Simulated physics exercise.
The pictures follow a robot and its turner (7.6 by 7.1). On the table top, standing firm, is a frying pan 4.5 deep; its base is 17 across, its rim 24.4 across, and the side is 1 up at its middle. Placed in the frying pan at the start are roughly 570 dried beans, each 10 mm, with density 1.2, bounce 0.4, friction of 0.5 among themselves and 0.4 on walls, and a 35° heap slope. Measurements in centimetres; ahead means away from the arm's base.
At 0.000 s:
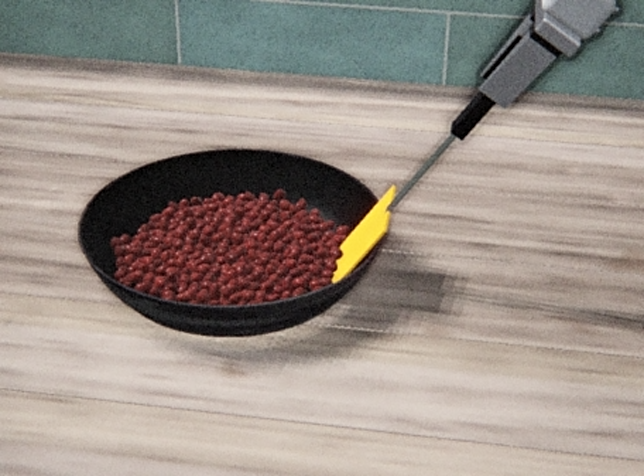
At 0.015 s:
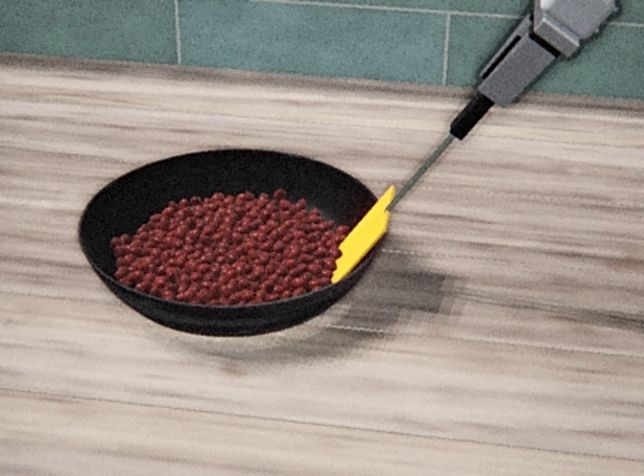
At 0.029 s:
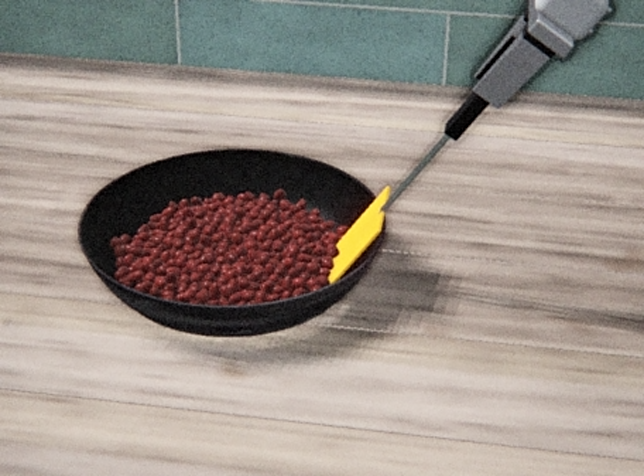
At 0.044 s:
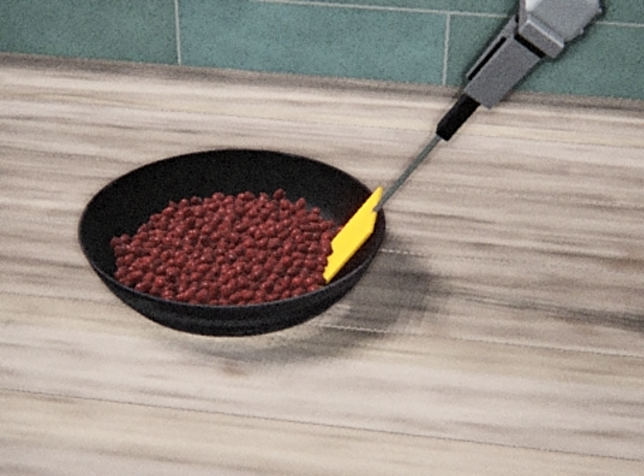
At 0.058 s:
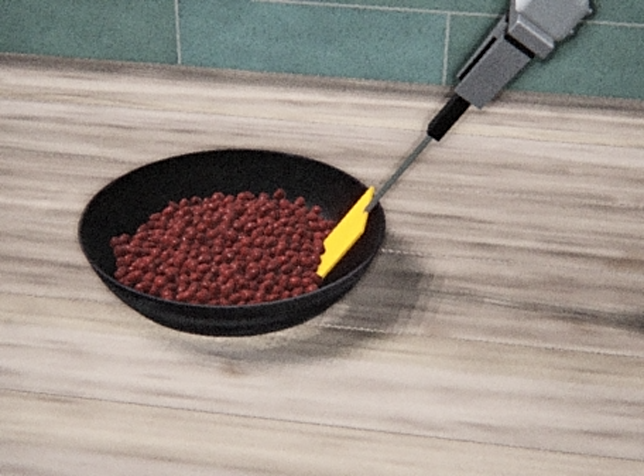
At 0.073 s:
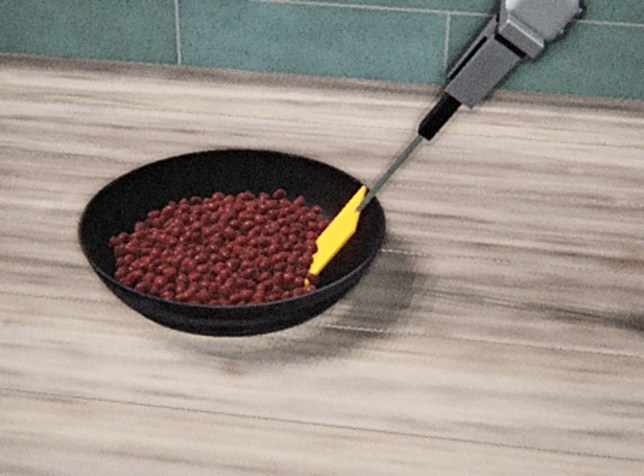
A robot's yellow turner slides slowly left into the red beans in a black frying pan.
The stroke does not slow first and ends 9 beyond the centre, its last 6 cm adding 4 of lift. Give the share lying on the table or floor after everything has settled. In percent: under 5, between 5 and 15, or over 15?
Between 5 and 15 percent.
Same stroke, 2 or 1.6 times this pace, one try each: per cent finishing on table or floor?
Roughly 15 percent for the first try, 10 percent for the second.
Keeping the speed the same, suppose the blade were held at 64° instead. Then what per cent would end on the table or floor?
My guess is close to 10 per cent.
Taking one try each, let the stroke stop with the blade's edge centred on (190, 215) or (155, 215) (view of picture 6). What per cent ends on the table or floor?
About 0 and 0 per cent.
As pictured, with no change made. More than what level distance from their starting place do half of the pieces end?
I'd guess close to 4 centimetres.
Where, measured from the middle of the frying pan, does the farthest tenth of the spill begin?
Around 20 centimetres.
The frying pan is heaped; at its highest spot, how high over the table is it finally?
It reaches roughly 5.5 cm.
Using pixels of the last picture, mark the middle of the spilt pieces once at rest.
Around (40, 248).
By 0.20 s, sloping 56°, highest piece 4 above the table; 569 in the frying pan.
By 0.32 s, sloping 56°, highest piece 6 above the table; 569 in the frying pan.
By 0.58 s, sloping 56°, highest piece 5 above the table; 512 in the frying pan, 57 on the table or floor.
By 1.63 s, sloping 56°, highest piece 5 above the table; 512 in the frying pan, 57 on the table or floor.
Final count, 512 in the frying pan, 57 on the table or floor. That is 10 % on the table or floor.
